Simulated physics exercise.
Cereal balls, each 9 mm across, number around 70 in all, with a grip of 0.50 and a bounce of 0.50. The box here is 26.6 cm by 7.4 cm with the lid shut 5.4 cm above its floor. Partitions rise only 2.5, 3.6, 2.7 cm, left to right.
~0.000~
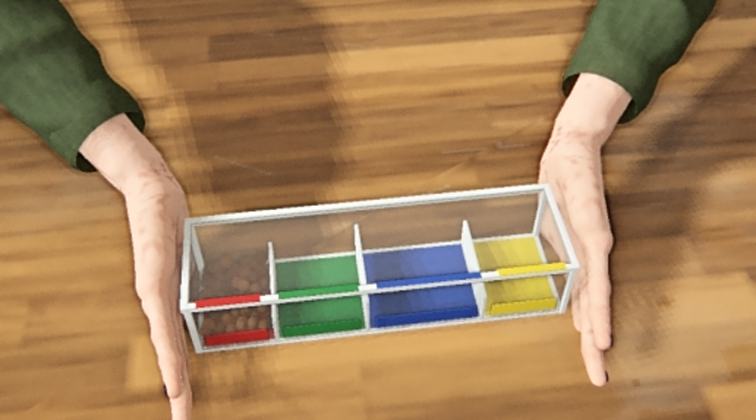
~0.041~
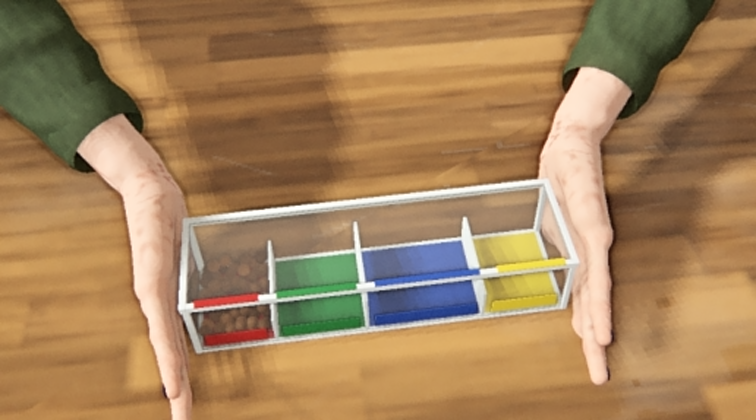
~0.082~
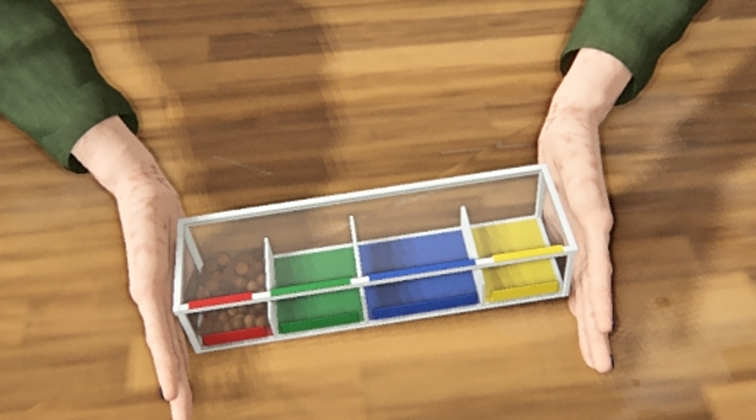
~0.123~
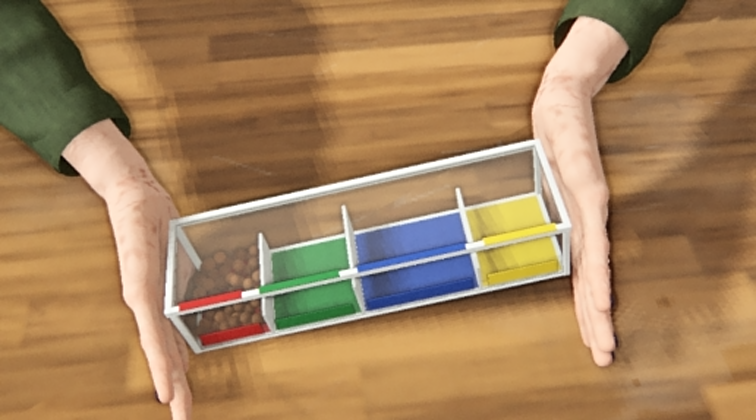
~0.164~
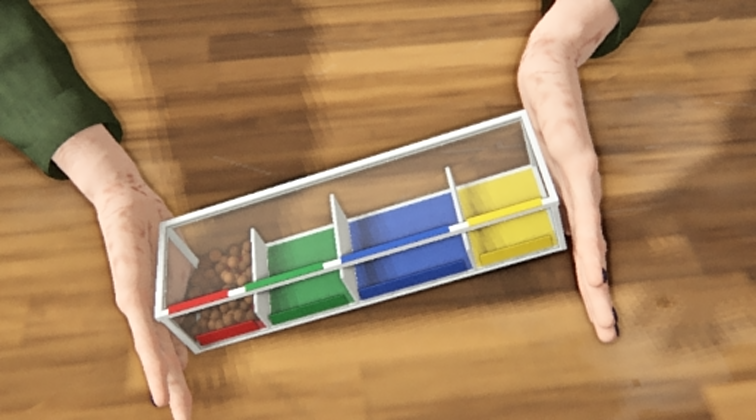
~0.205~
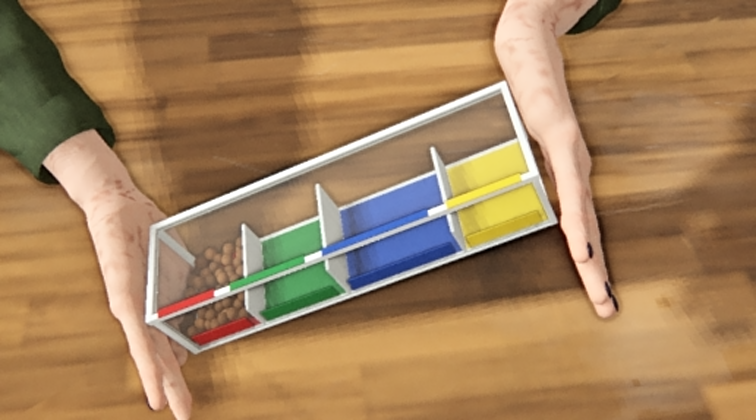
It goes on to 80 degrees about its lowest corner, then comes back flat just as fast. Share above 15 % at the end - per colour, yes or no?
Red yes, blue no, green no, yellow no.
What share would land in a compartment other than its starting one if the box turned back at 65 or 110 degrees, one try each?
Try one gives around 0 %, try two around 0 %.
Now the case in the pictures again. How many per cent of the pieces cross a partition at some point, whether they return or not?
0 per cent or so.
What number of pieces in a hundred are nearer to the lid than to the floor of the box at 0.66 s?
Roughly 10 percent of the pieces.
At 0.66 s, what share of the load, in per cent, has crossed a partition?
0 percent.
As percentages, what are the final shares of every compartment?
Per cent by compartment - red 100, blue 0, green 0, yellow 0.
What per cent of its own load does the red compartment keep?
Share retained: Approx. 100 %.
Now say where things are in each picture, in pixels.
Box tilt 0 degrees, front corners at (188, 306) and (572, 265); red 100 %, in the first picture.
Box tilt 1 degrees, front corners at (186, 306) and (572, 261), in the second picture.
Box tilt 5 degrees, front corners at (181, 307) and (570, 248), lowest corner left front, in the third picture.
Box tilt 10 degrees, front corners at (172, 310) and (564, 225), lowest corner left front, in the fourth picture.
Box tilt 17 degrees, front corners at (163, 313) and (551, 199), lowest corner left front, in the fifth picture.
Box tilt 24 degrees, front corners at (154, 317) and (531, 174), lowest corner left front; red 100 %. The box's pace is about 165 degrees a second, in the sixth picture.
After 0.66 s, tilt 78 degrees; red 100 %.
Then, at 0.96 s, tilt 31 degrees; red 100 %.
After 1.36 s, tilt 0 degrees; red 100 %.
At rest (2.0 s), red 100 %, blue 0 %, green 0 %, yellow 0 %.
